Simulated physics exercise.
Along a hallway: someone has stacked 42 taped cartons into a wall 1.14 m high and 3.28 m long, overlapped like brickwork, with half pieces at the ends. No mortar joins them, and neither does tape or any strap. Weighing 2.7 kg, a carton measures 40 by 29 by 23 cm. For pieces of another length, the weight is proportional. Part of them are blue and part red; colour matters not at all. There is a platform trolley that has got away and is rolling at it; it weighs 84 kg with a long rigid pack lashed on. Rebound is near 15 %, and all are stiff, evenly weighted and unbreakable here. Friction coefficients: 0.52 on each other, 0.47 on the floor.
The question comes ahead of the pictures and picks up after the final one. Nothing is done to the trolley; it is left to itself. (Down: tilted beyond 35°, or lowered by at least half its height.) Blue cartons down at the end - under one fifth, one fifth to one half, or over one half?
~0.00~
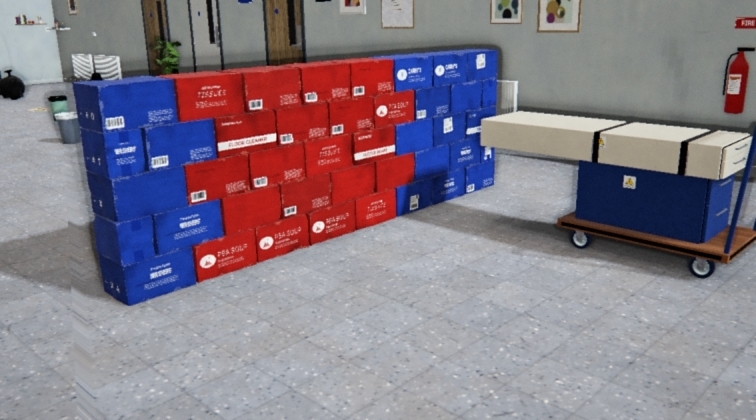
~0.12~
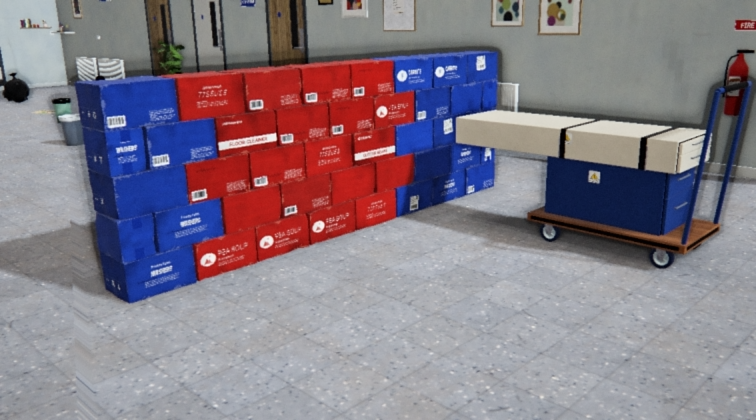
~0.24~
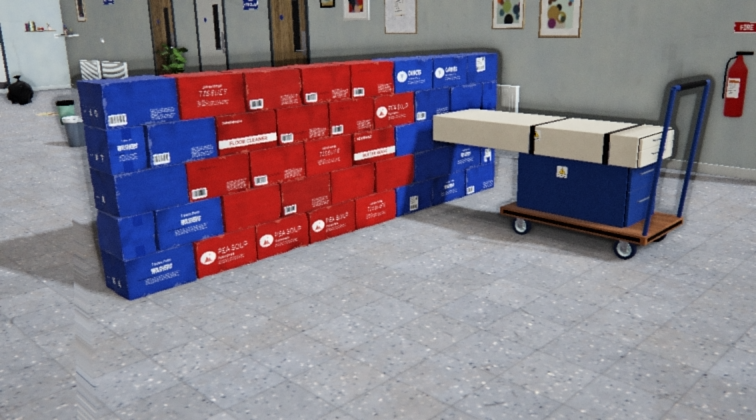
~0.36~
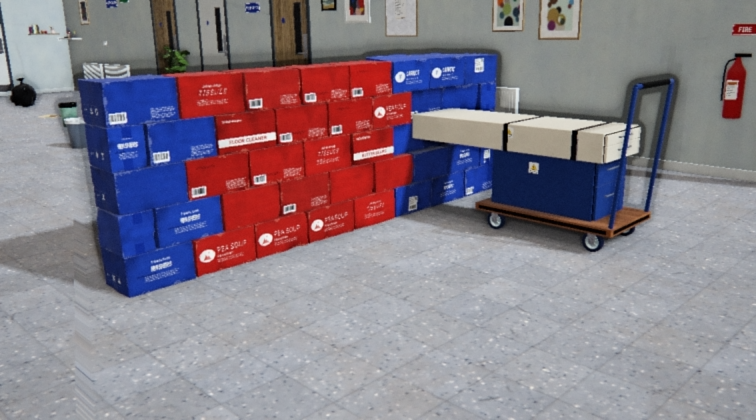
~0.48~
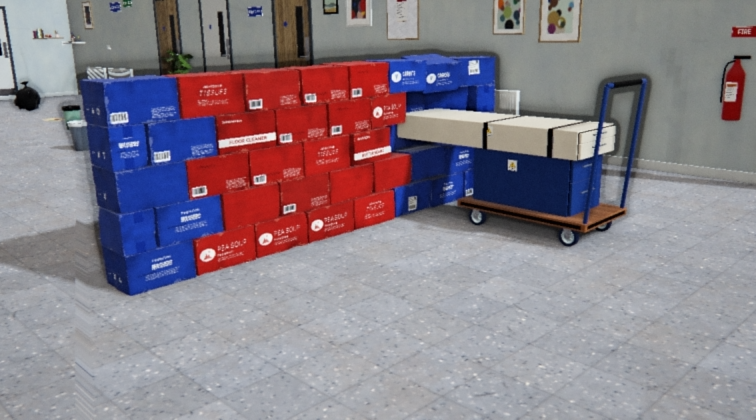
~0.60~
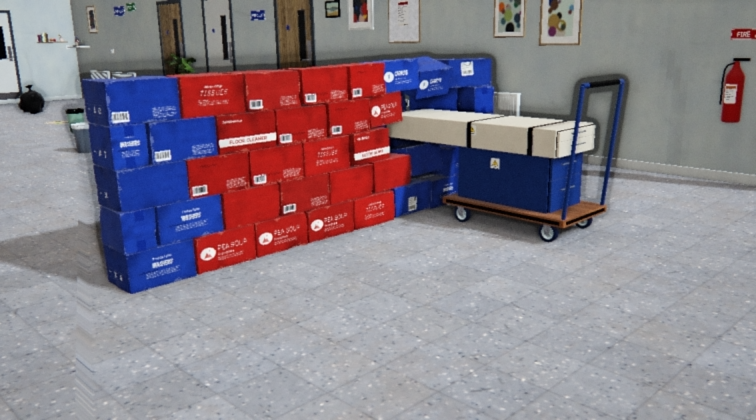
One fifth to one half.
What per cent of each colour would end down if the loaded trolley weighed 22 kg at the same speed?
Down by colour: Blue 0, red 0 per cent.
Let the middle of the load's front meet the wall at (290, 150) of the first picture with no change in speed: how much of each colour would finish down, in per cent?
Result - blue: 0 %; red: 40 %.
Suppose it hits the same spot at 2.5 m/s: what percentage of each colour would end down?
Blue 40%, red 10%.
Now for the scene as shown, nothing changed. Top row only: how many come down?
The number comes to 4.
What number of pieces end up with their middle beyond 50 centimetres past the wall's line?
Roughly 12 pieces in all.
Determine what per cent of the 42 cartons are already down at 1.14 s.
It's 20 percent at that point.
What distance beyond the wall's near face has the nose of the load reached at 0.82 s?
Roughly 60 cm past it.
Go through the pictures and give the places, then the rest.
In the first picture (places mark the middle of the side facing us; the camera moves round a little), load (488, 128) 54 cm short of the wall; top blue carton (451, 69); top red carton (275, 90); nothing disturbed.
In the second picture, load (463, 126) 33 cm short of the wall; top blue carton (451, 71).
In the third picture, load (439, 124) 12 cm short of the wall; top blue carton (451, 72).
In the fourth picture, load (418, 122) 6 cm into the wall's line; top blue carton (448, 72) leaning 3°; steepest lean 5°, the carton at (413, 76); 6 disturbed, none down.
In the fifth picture, load 22 cm into the wall's line; top blue carton (443, 77) leaning 11°; 11 disturbed, none down.
In the sixth picture, load 36 cm into the wall's line; top blue carton (435, 83) leaning 17°; top red carton (274, 91); 12 disturbed, none down.
After 0.82 s, load 59 cm past the wall's line, still rolling; 3 of the 22 blue cartons down (3 of 42 in all colours); top blue carton leaning 9°, 13 cm lower.
After 1.14 s, load 83 cm past the wall's line, still rolling; 7 of the 22 blue cartons down (8 of 42 in all colours); top blue carton 17 cm lower.
After 1.64 s, load 97 cm past the wall's line, still rolling; 7 of the 22 blue cartons down (9 of 42 in all colours); top blue carton 17 cm lower.
At rest (2.9 s), load 97 cm past the wall's line, stopped; 7 of the 22 blue cartons down (9 of 42 in all colours); top blue carton 17 cm lower; top red carton unmoved. That is 32 per cent. As the last picture would show them, middles, top blue carton near (369, 94), top red carton near (260, 90).
